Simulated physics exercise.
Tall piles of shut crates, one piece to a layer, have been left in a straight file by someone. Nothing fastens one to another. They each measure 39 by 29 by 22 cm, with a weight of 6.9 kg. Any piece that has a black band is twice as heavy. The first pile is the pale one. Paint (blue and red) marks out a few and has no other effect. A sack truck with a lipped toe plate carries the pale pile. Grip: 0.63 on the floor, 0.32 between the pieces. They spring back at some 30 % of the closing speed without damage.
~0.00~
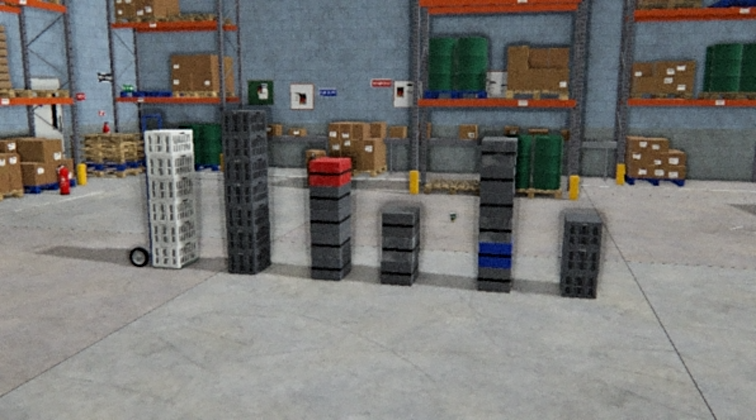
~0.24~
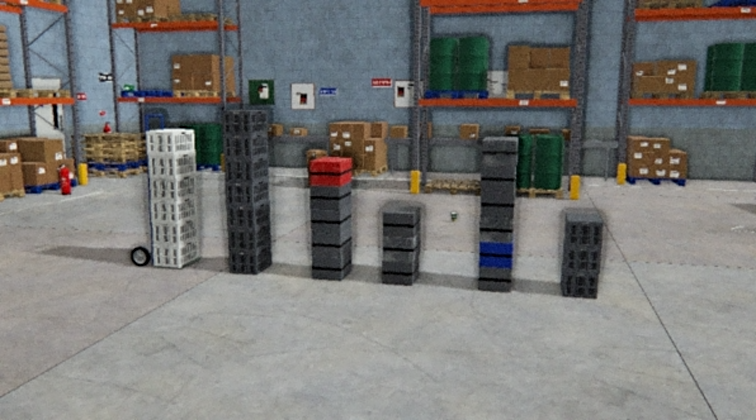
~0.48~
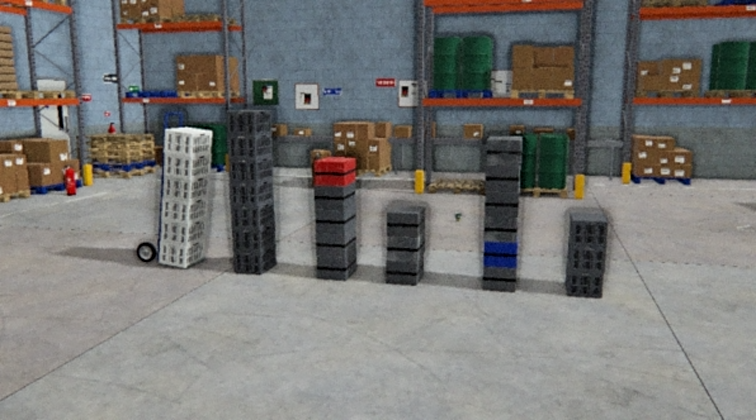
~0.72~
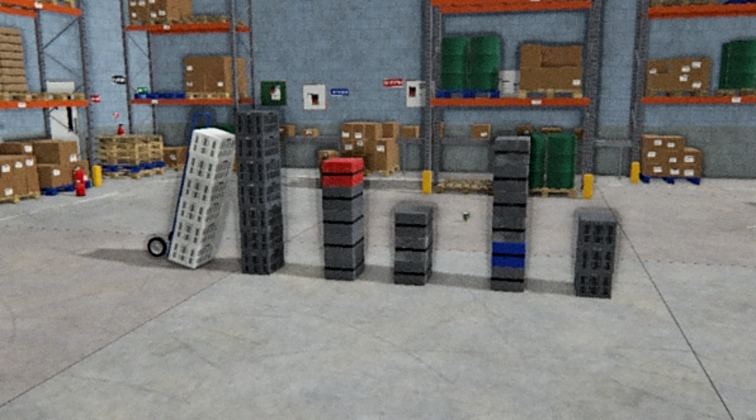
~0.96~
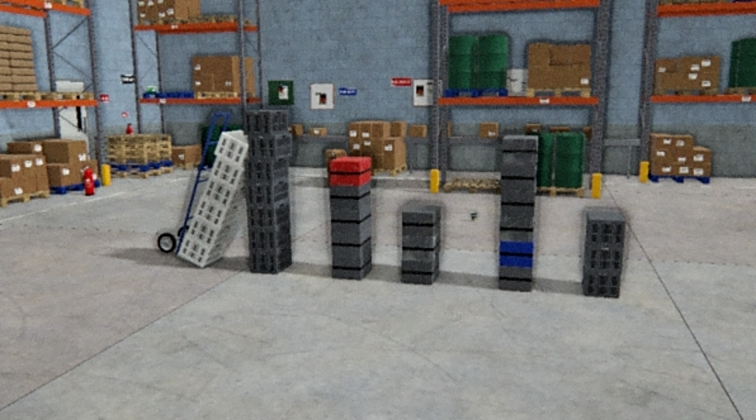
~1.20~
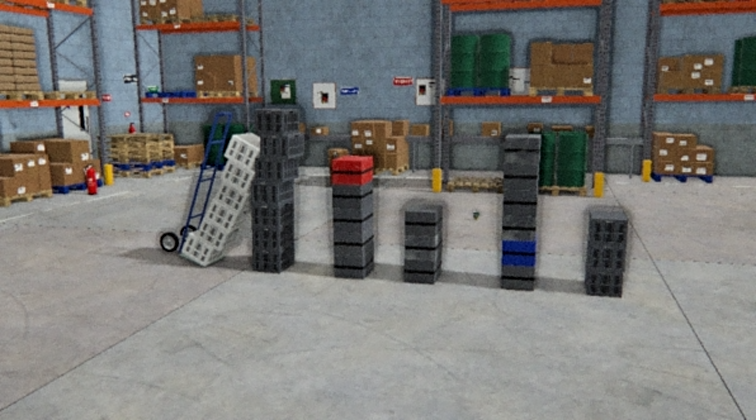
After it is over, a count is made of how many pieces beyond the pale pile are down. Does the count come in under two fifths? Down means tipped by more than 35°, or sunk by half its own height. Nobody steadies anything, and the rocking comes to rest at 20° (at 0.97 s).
No.
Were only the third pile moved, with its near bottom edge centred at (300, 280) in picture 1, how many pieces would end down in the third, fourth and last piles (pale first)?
The third pile ends with 5 down, the fourth with 2, the last with 0.
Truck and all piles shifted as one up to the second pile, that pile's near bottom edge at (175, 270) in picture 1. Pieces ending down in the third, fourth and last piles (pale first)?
Third 3, fourth 0, last 0.
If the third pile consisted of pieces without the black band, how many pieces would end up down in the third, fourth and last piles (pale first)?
You'd get third 4, fourth 2 and last 0.
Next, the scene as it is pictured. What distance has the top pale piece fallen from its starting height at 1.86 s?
I'd put it at close to 30 cm below where it started.
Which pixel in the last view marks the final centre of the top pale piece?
End position: Near (329, 208) px.
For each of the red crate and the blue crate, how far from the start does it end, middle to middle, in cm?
Displacement in cm - red: 140; blue: 50.
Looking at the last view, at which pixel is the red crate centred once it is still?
In the final picture its centre lies roughly at (484, 236).
After 1.86 s, 6 of the pale pile down; none of the 24 other crates down, 8 disturbed; red crate shifted 27 mm.
After 2.62 s, 6 of the pale pile down; 10 of the 24 other crates down; red crate leaning 45°, 15 cm lower.
After 5.14 s, 6 of the pale pile down; 19 of the 24 other crates down; red crate on its side; blue crate leaning 49°, 10 cm lower.
At rest (6.5 s), 6 of the pale pile down; 21 of the 24 other crates down; red crate on its side; blue crate leaning 64°, 16 cm lower. That is 88 per cent. As the last picture would show them, middles, red crate near (484, 236), blue crate near (570, 268).
